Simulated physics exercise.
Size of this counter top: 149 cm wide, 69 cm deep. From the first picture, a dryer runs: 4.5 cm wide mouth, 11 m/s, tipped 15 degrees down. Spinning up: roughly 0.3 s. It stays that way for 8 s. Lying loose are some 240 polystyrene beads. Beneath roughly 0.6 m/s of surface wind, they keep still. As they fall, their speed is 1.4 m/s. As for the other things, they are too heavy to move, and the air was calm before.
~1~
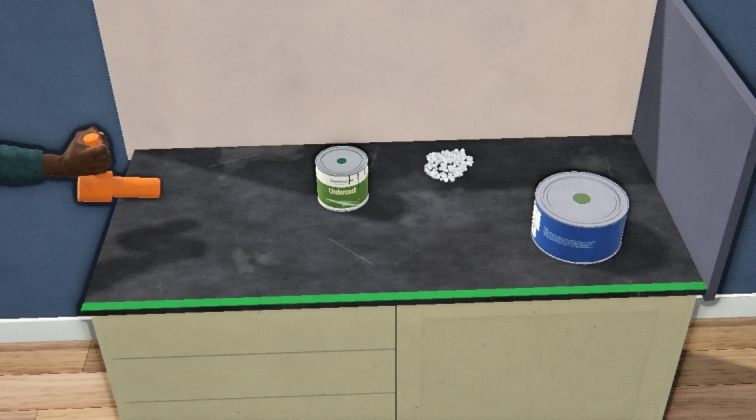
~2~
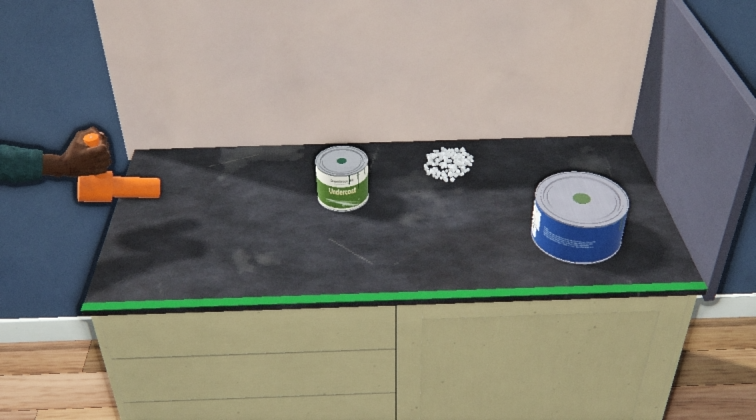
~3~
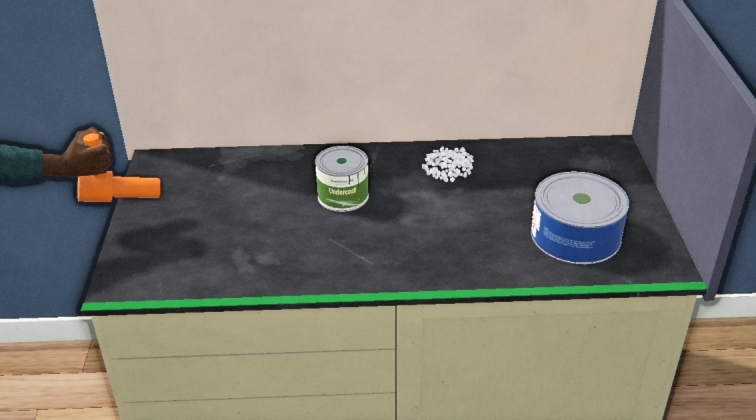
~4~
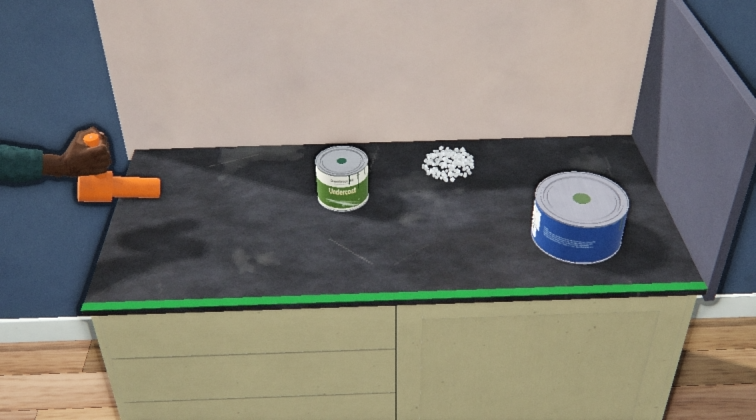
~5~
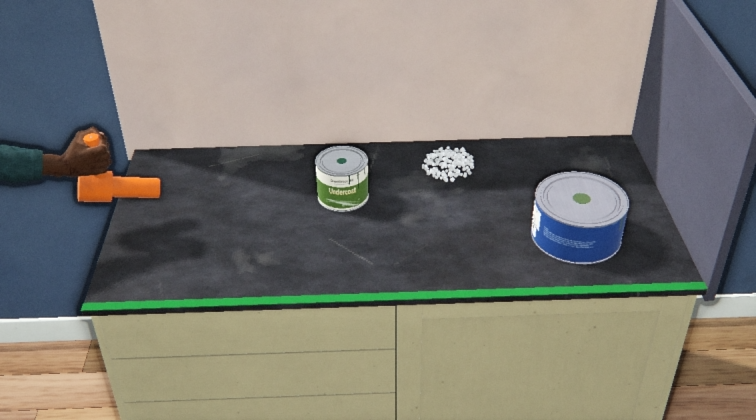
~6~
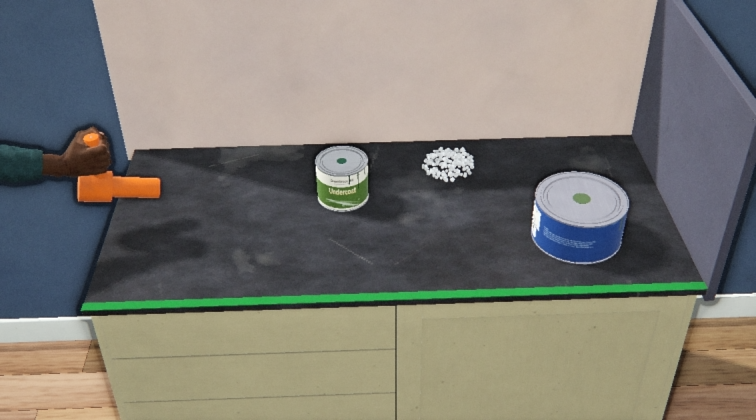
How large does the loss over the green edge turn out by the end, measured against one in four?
Watch it - the losses over that edge are going to exceed one in four.
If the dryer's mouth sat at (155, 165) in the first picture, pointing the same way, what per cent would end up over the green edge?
About 90 %.
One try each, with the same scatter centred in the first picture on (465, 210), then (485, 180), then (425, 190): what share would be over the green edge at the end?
Try by try: About 5 per cent, 10 per cent and 5 per cent.
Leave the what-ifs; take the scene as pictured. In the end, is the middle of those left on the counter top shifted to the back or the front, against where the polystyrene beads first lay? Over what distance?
Shift: Towards the near end, some 5 cm.
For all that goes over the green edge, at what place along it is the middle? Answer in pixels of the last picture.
Median crossing point, approx. (692, 290).
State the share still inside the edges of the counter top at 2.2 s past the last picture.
I'd estimate about 80 per cent.
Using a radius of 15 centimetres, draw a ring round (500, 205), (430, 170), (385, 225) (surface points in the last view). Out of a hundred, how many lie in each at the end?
In turn about 0 %, 30 %, 0 %.
Then, 1.2 s after the last picture, 2 % are over the green edge; the middle of those still in play is near (461, 167); 2 % have settled or left.
Then, 2.2 s after the last picture, 20 % are over the green edge; the middle of those still in play is near (458, 169); 19 % have settled or left.
Then, 4.1 s after the last picture, 43 % are over the green edge; the middle of those still in play is near (457, 169); 45 % have settled or left.
Then, 7.7 s after the last picture, at the end, 66 % are over the green edge; the middle of those still in play is near (453, 175).
